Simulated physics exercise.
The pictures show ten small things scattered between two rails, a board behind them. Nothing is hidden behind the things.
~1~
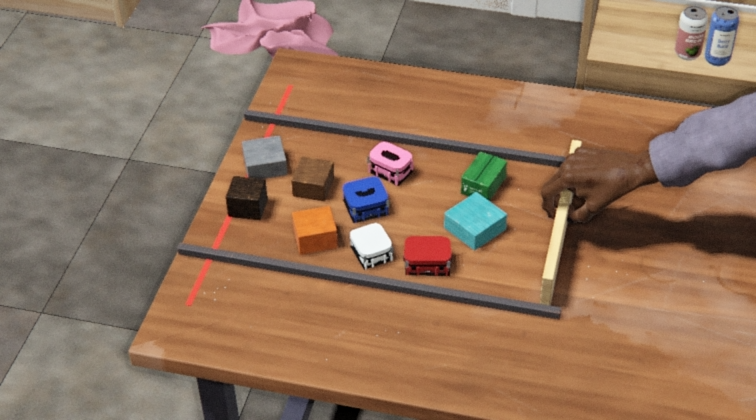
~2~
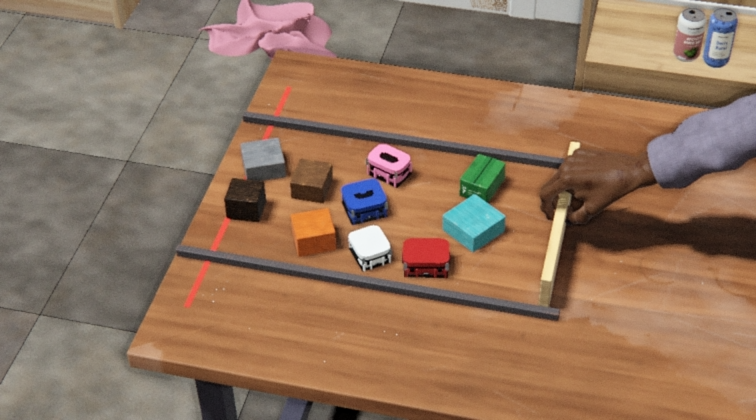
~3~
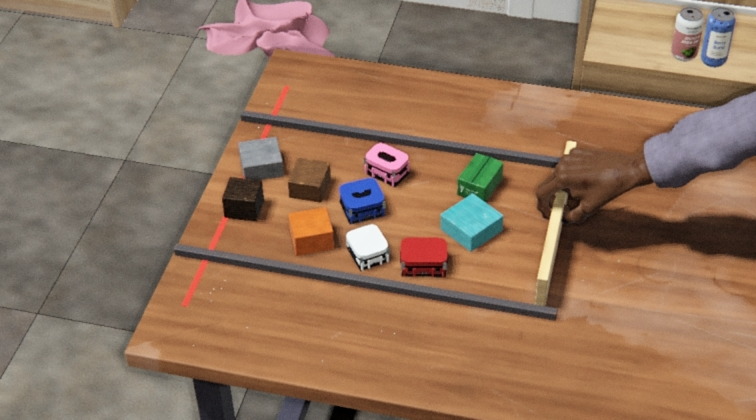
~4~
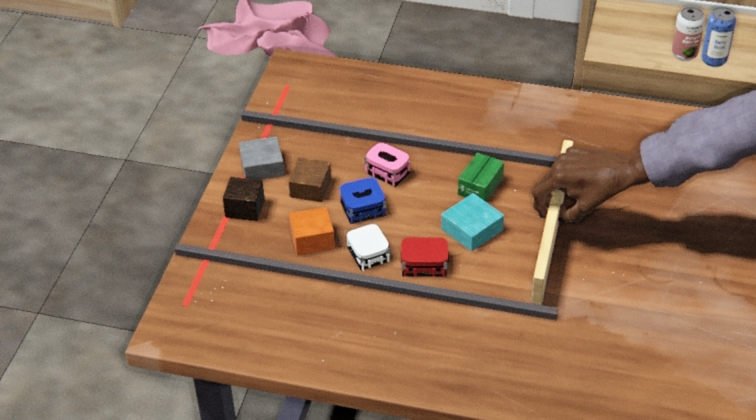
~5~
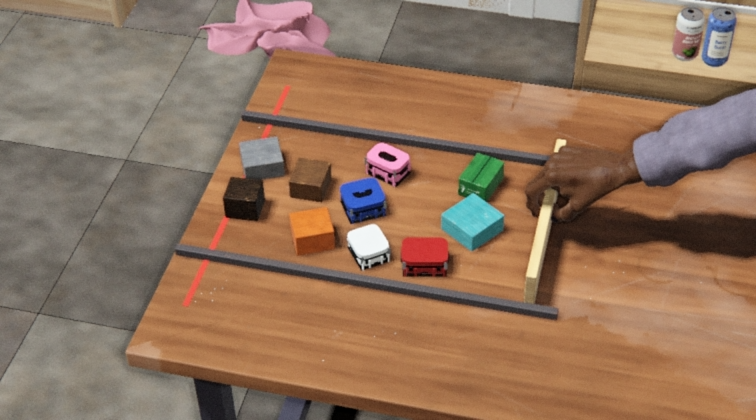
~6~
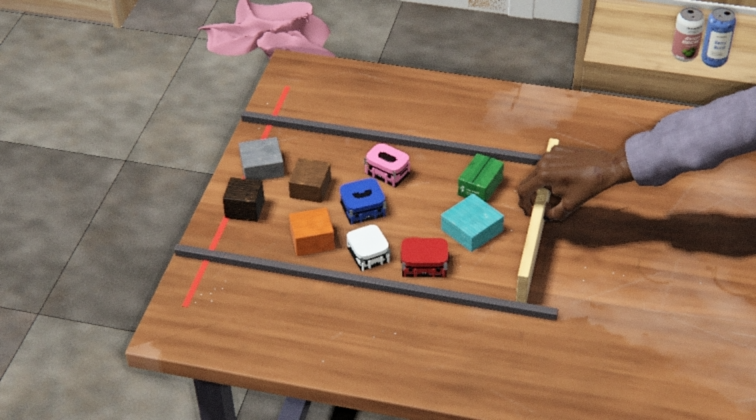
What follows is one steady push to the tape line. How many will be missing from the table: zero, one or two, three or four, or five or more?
Here the number that fall off is five or more.
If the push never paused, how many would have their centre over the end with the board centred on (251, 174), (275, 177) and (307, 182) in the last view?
It would be 7, 4 and 1.
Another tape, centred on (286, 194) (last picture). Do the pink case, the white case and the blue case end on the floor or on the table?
The pink case survives; the white case stays on; the blue case remains up.
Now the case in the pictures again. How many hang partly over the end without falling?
That would be 2.
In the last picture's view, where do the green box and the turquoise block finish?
The green box at (242, 144), the turquoise block at (213, 190).
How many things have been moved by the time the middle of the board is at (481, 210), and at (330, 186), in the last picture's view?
2 and 10.
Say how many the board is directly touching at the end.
3 of them.
Early on, none off yet; grey block at rest near (262, 160); black block at rest near (244, 199); brown block at rest near (310, 180).
A while later, none off yet; grey block travelled a little near (242, 152); black block travelled a little near (231, 195); brown block travelled about its own width near (276, 168).
Further along, one off so far; grey block down on the floor near (218, 411); black block travelled about its own width near (201, 184); brown block leaning well over near (205, 156).
Finally, the number that fall off is five or more; lost, white case, pink case, blue case, orange block, brown block, black block and grey block.
